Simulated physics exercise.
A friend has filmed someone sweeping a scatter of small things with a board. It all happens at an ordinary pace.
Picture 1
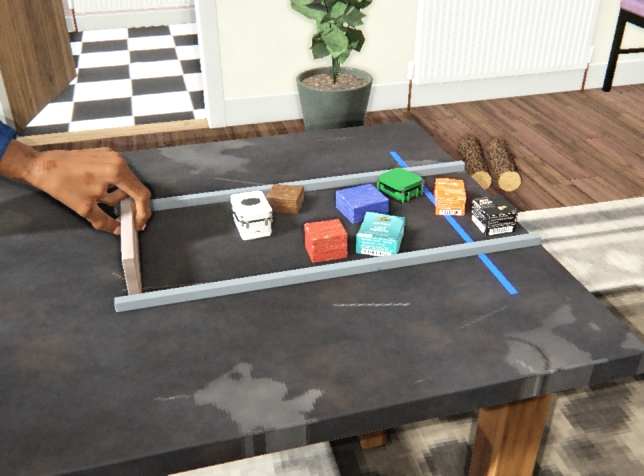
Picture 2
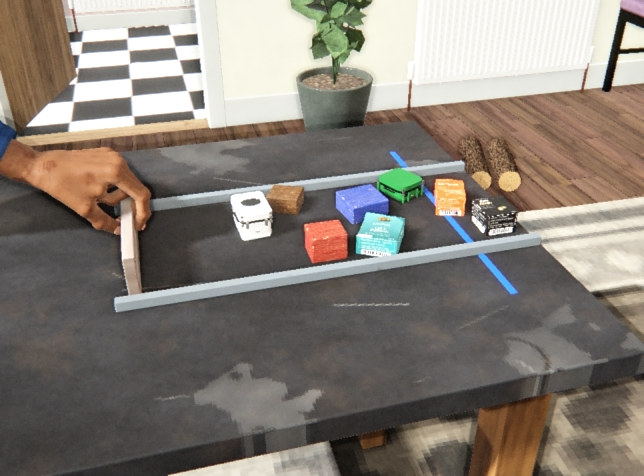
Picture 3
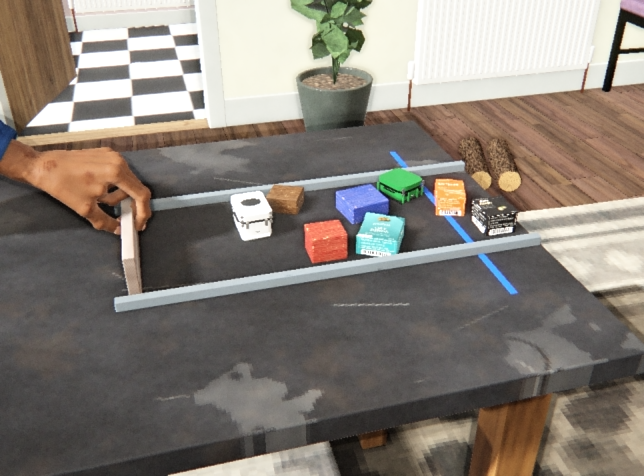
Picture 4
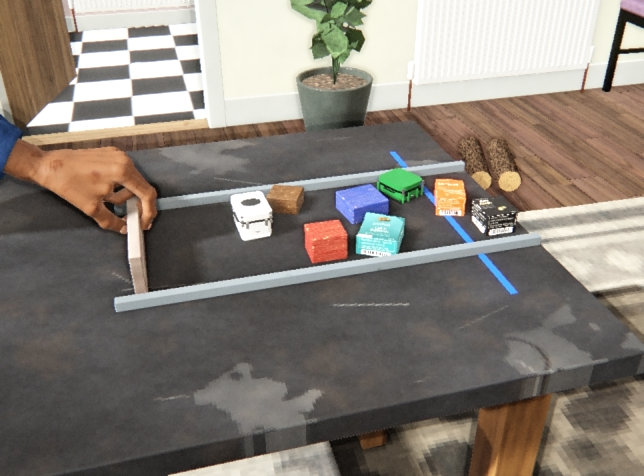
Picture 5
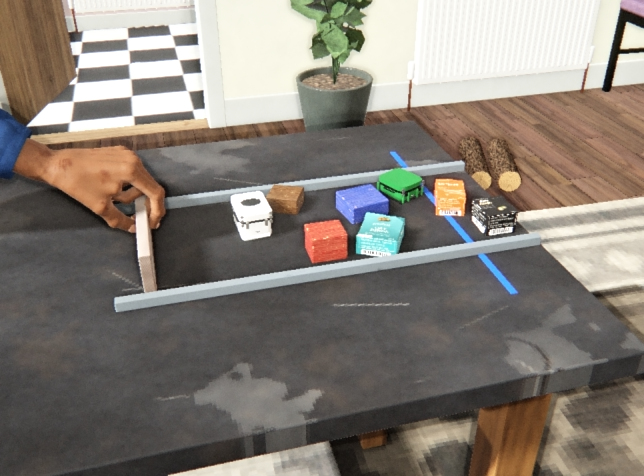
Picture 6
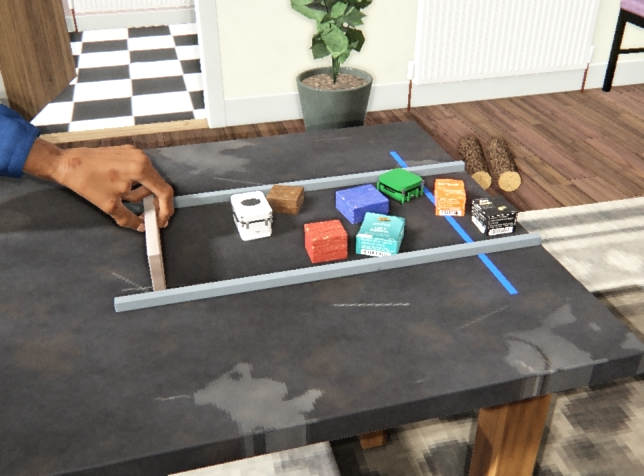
In this clip, a hand holds a board upright between two rails on a dark table, at first nearly still, then slides it slightly right toward a scatter of colourful boxes and blocks, which stay still near a blue tape line.
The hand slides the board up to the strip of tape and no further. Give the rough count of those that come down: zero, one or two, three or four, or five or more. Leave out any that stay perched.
The number that fall off is one or two.
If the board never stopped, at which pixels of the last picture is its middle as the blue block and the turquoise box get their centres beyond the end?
Its middle is around (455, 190) and around (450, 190).
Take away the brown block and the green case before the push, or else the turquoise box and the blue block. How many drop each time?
First 2, then 0.
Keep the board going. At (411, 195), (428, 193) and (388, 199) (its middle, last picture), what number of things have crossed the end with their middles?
Place by place, 0, 2 and 0.
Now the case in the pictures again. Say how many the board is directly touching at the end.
That makes 3.
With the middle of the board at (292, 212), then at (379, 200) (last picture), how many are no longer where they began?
2 and 7.
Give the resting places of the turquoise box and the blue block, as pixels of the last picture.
First (506, 212), then (481, 189).
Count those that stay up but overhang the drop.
It comes to 3.
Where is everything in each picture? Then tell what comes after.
The first picture shows black box (494, 215); orange box (450, 197); green case (400, 186); board (130, 233); tape (442, 210).
The second picture shows orange box (450, 197); blue block (362, 204).
The third picture shows green case (400, 186); brown block (285, 199).
The fourth picture shows black box (494, 215); red block (326, 241).
The fifth picture shows orange box (450, 197); turquoise box (381, 235).
The sixth picture shows black box (494, 215); orange box (450, 197); green case (400, 186); board (153, 230); tape (442, 210).
Soon after, none off yet; black box at rest near (494, 215); orange box at rest near (450, 197); green case at rest near (400, 186).
In the end, the number that fall off is one or two; gone, orange box and black box.
